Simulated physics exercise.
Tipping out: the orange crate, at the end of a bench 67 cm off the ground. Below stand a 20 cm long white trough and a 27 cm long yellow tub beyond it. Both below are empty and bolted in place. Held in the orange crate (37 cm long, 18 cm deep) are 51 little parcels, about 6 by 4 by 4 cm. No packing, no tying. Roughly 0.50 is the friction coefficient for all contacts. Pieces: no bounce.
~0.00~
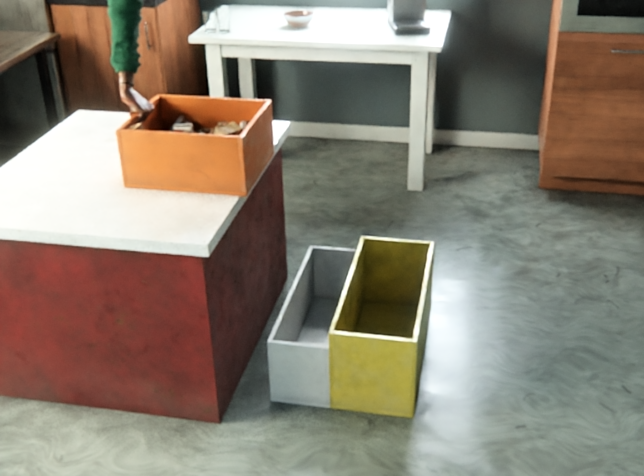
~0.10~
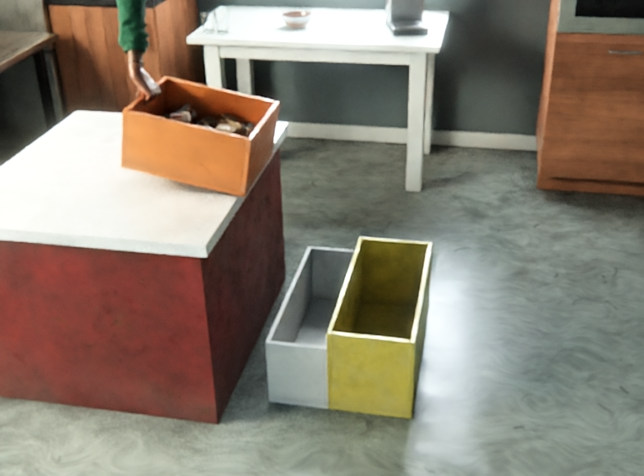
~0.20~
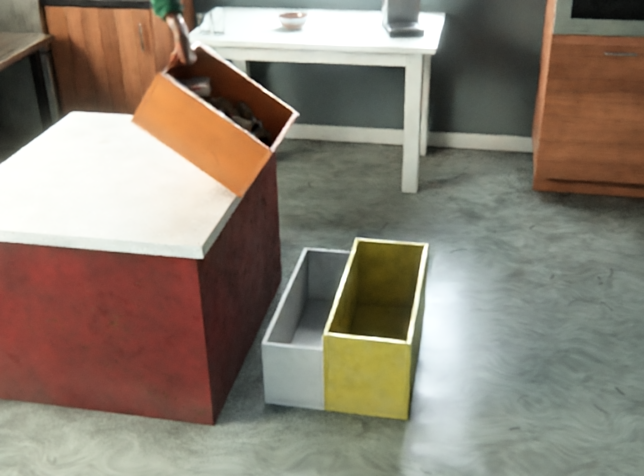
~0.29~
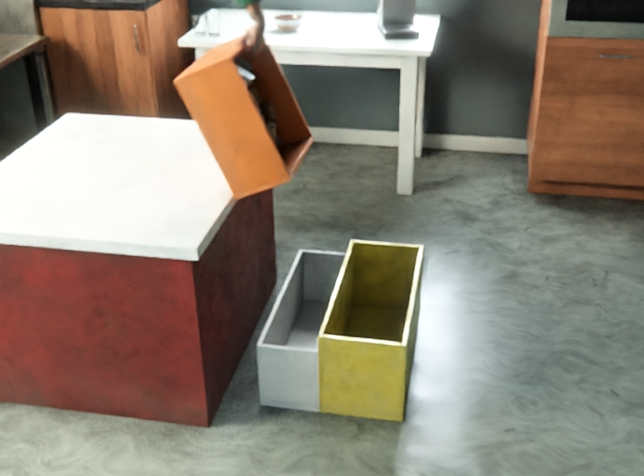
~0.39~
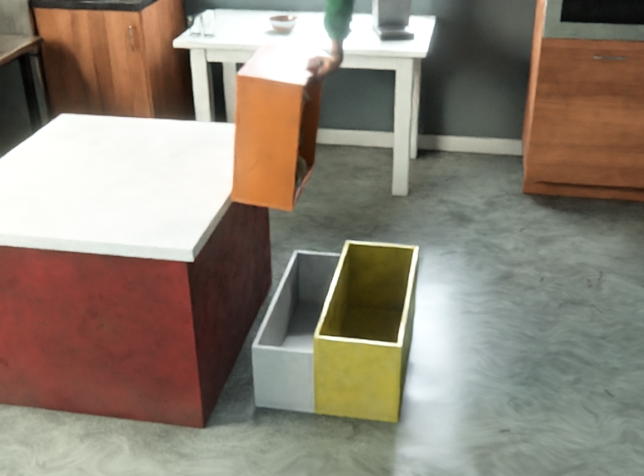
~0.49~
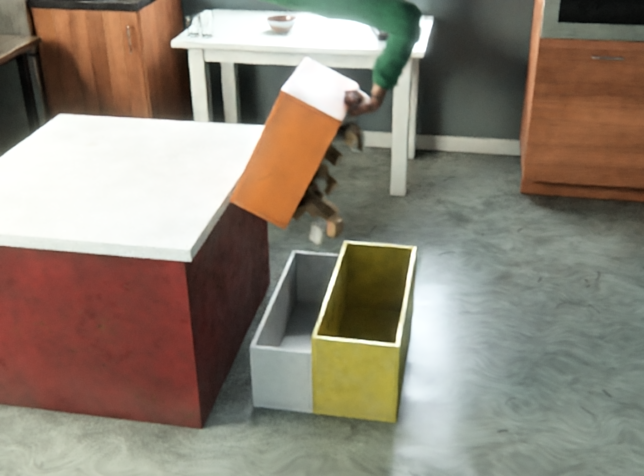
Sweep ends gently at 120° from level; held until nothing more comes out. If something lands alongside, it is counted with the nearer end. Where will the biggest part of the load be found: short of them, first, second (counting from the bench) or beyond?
The yellow tub, the far one.
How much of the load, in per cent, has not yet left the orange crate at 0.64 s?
About 15 percent.
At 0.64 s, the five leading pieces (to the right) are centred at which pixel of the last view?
They're centred near (444, 236).
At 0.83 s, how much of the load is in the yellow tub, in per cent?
Share at that moment: About 45 %.
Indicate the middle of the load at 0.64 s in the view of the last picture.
Centre: About (376, 246).
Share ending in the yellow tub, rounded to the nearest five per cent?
Roughly 60 per cent of them.
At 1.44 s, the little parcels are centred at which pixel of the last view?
Estimated centre in the last picture: (392, 352).
After 0.64 s, tilt 120°; 8 still in the orange crate, 7 in the yellow tub and 36 in the air.
After 0.83 s, tilt 120°; 2 still in the orange crate, 23 in the yellow tub, 19 on the ground beyond the yellow tub and 7 in the air.
After 1.10 s, tilt 120°; 29 in the yellow tub, 20 on the ground beyond the yellow tub and 2 in the air.
Final count (at 1.44 s), 31 in the yellow tub and 20 on the ground beyond the yellow tub.
